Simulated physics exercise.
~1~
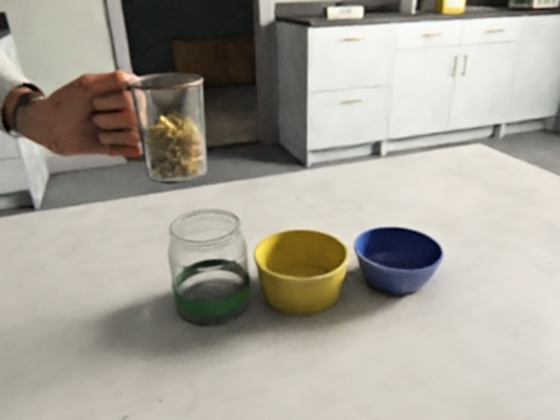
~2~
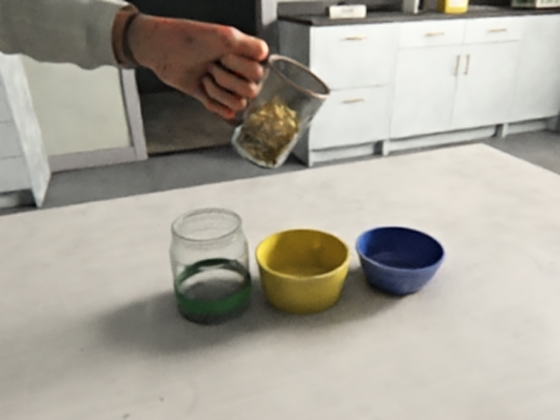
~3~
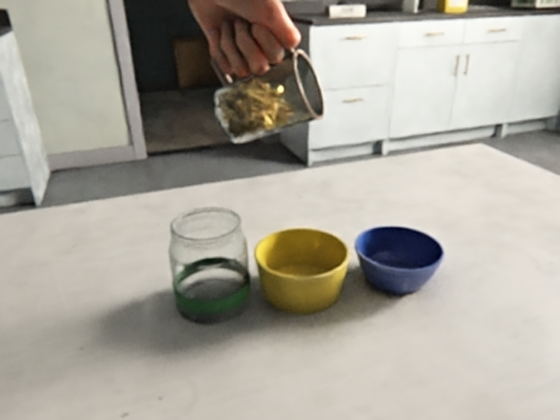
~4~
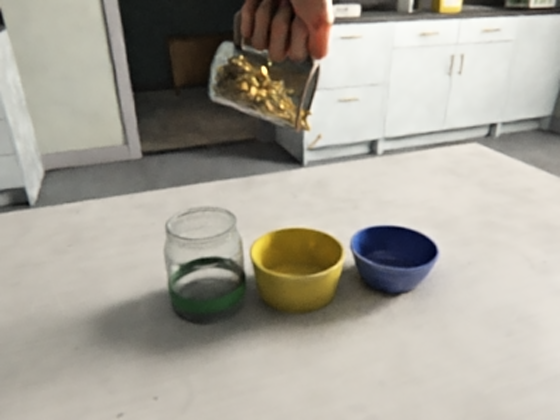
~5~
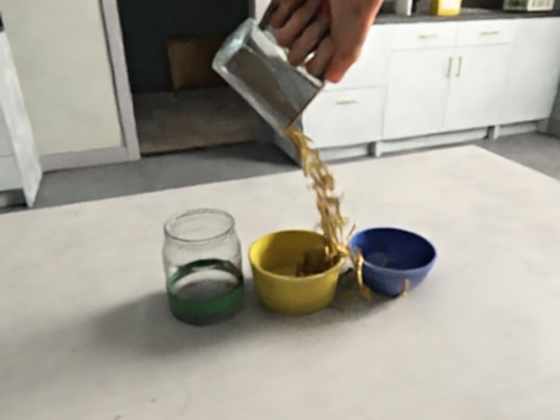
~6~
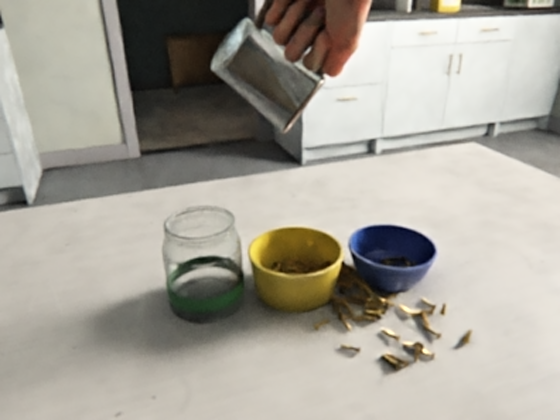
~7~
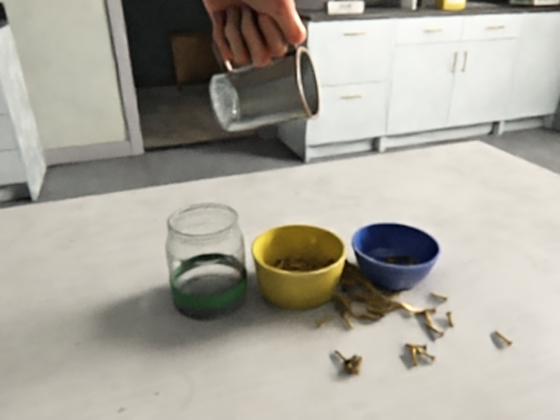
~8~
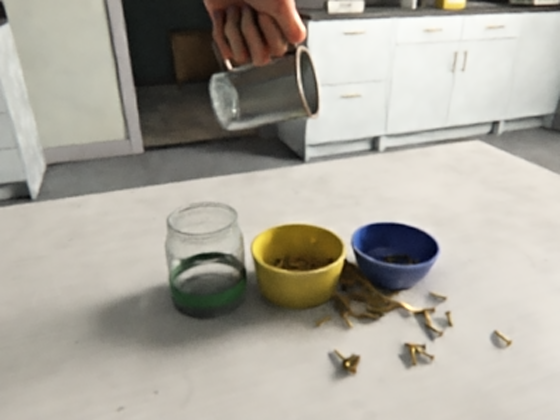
A hand carried a clear cup of small brass-coloured screws rightward over a table and tipped it until they poured out, most landing in the yellow dish, a few in the blue bowl and many scattered on the tabletop, leaving the green-banded jar empty.
